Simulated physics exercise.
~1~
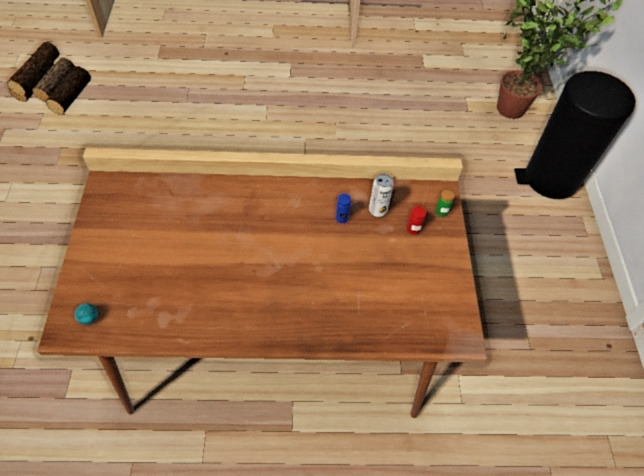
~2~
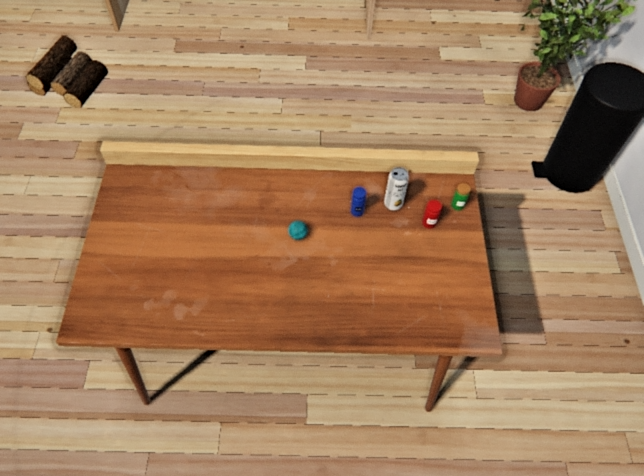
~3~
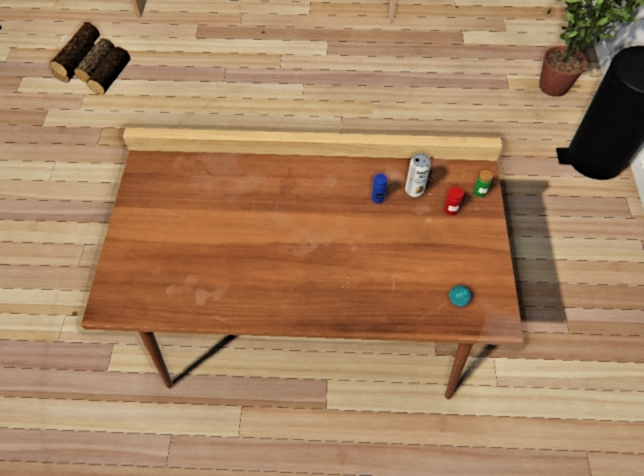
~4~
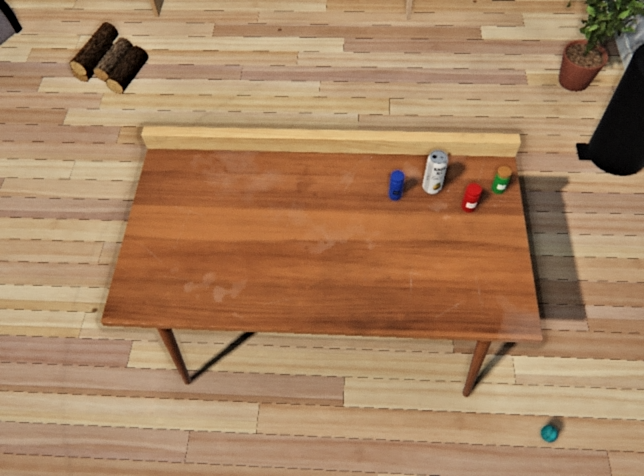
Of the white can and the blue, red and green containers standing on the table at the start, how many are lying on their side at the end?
None of them are on their side. The can and all three small containers are still upright at the end.
On a wooden table with a rail along its far edge, a turquoise ball rolled from the left toward the rail, then came back toward the near right side and ended up on the floor, leaving the white can and three small containers standing.
